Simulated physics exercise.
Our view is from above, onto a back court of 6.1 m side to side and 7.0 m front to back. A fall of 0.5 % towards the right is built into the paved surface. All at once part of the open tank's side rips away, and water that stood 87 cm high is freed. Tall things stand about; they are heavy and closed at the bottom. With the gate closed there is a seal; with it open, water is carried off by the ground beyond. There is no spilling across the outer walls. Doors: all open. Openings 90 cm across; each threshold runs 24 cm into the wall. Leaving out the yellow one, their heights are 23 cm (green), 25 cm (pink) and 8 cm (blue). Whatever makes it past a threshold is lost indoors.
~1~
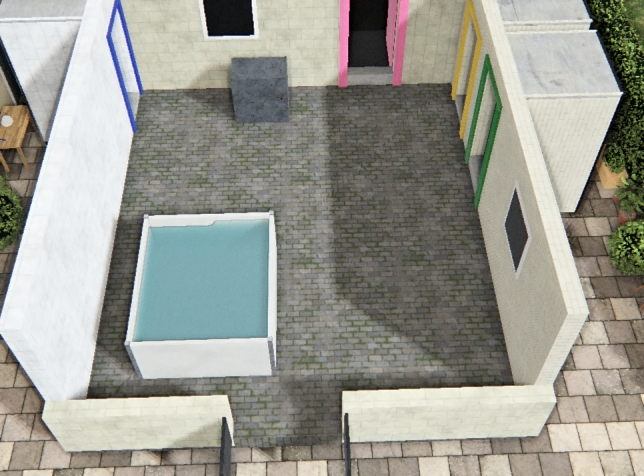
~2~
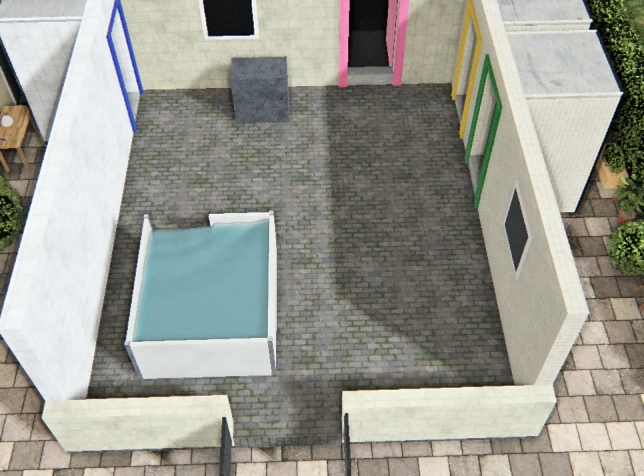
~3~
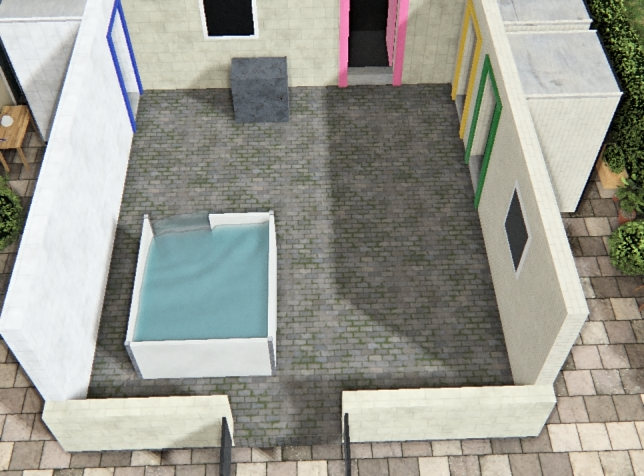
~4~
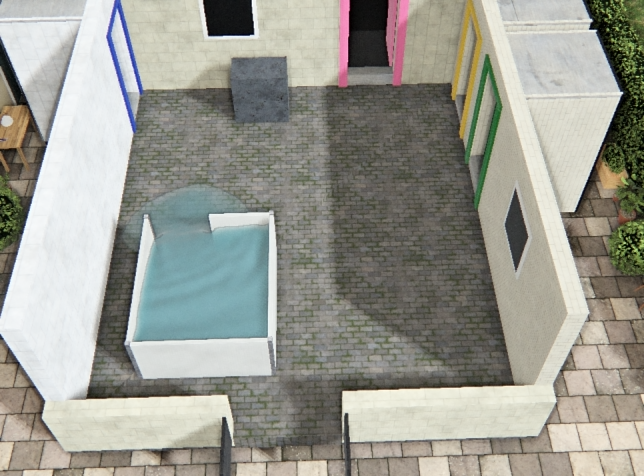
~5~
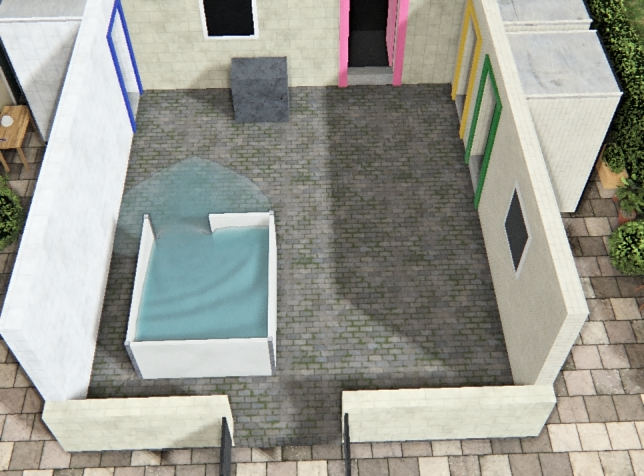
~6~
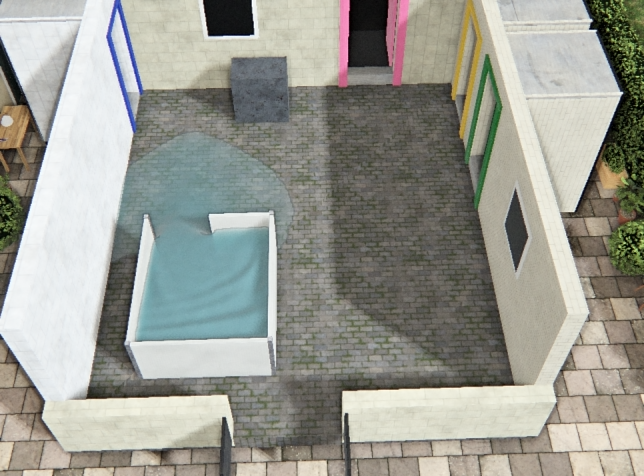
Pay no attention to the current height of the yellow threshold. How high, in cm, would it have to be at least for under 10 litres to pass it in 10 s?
At least about 25 cm.
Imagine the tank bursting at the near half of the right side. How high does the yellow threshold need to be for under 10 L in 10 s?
That way, roughly 18 cm.
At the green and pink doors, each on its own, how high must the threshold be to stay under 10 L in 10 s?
Roughly 9.0 cm for the green door and roughly 10.0 cm for the pink door.
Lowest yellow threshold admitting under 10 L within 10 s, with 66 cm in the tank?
Something near 17 cm should do.
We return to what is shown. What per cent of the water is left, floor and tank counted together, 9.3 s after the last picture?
Roughly 82 per cent of the water.
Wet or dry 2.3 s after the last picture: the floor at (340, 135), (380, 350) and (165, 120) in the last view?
So the three spots come out swamped, spared, swamped, in that order.
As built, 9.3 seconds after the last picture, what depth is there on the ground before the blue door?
Roughly 10.0 cm deep.
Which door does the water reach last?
That would be the green door.
Then, 0.7 s after the last picture water covers 30 % of the floor, deepest (46 cm) near (180, 248); it has not reached the yellow door.
Then, 2.3 s after the last picture water covers 45 % of the floor, deepest (38 cm) near (150, 94); it has not reached the yellow door.
Then, 9.3 s after the last picture water covers 95 % of the floor, deepest (14 cm) near (508, 401); 11 cm at the yellow door, 155 litres in over its 13 cm threshold.
At the yellow door as built, the water peaked near 26 cm, 3.5 s after the last picture.
With a threshold of 21.5 cm, 24 litres would have come in within the 10 s; with 29.5 cm, 2 litres. So under 10 litres takes about 25 cm.
